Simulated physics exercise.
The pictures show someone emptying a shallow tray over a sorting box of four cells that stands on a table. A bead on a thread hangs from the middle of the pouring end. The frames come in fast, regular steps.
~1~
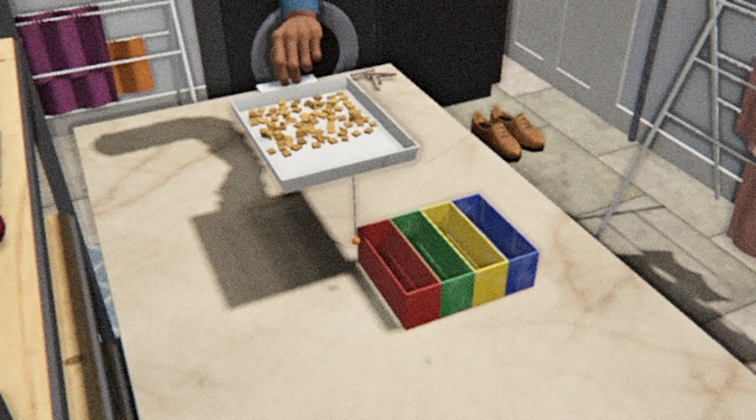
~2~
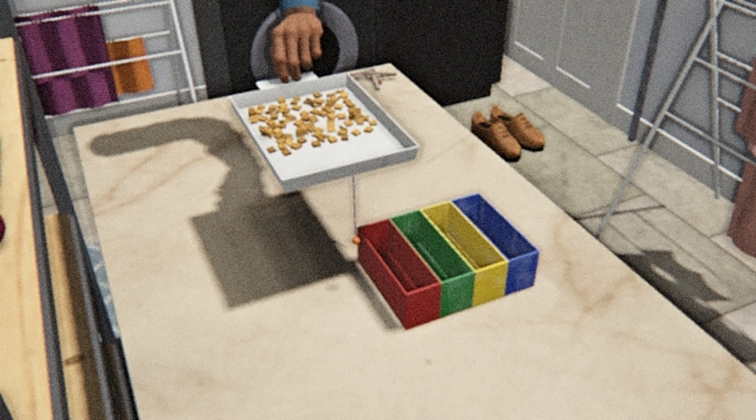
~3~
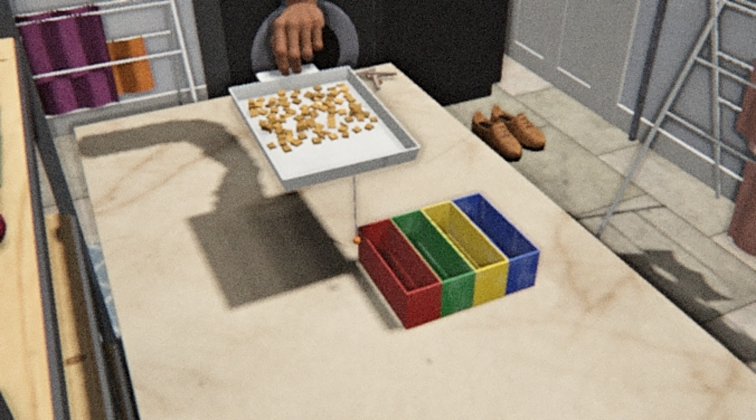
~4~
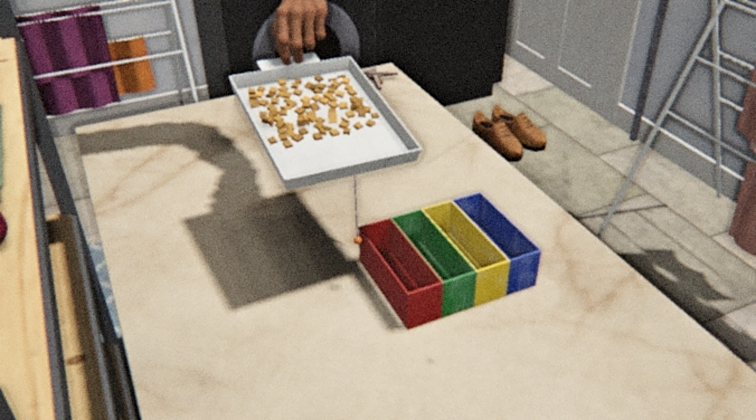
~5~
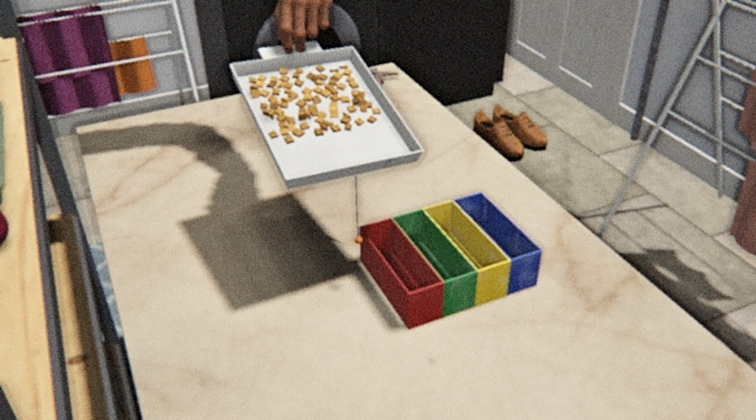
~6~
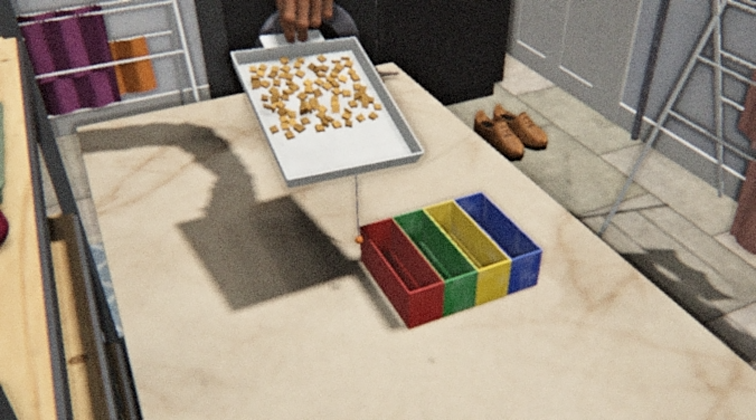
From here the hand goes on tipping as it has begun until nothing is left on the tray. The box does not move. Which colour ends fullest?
The red cell gets the most.
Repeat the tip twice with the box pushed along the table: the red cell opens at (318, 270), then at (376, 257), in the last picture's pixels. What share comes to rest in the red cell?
The first gives 0 %, the second 30 %.
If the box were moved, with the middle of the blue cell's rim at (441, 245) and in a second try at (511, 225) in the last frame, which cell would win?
At the first place the cell in yellow, at the second red.
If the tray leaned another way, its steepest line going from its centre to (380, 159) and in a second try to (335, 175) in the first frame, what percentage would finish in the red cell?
In turn 40 and 10 in a hundred.
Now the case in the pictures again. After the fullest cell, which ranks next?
Second comes the green cell.
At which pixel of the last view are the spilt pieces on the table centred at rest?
Close to (371, 327).
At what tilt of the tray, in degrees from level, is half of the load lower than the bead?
Roughly 120°.
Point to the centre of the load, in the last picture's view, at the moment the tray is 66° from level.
At about (378, 159).
Just after the last frame, tray tipped steeply; almost all on the tray; about a tenth falling or outside the box.
A moment on, tray tipped past a quarter turn; the larger part on the tray; about a tenth in the red cell; just a few in the green cell; about a tenth falling or outside the box.
Further on, tray tipped past a quarter turn; roughly half in the red cell; roughly a quarter in the green cell; roughly a third falling or outside the box.
When it is over, tray tipped past a quarter turn; roughly half in the red cell; roughly a quarter in the green cell; not one in the yellow cell; not one in the blue cell; roughly a third outside the box.
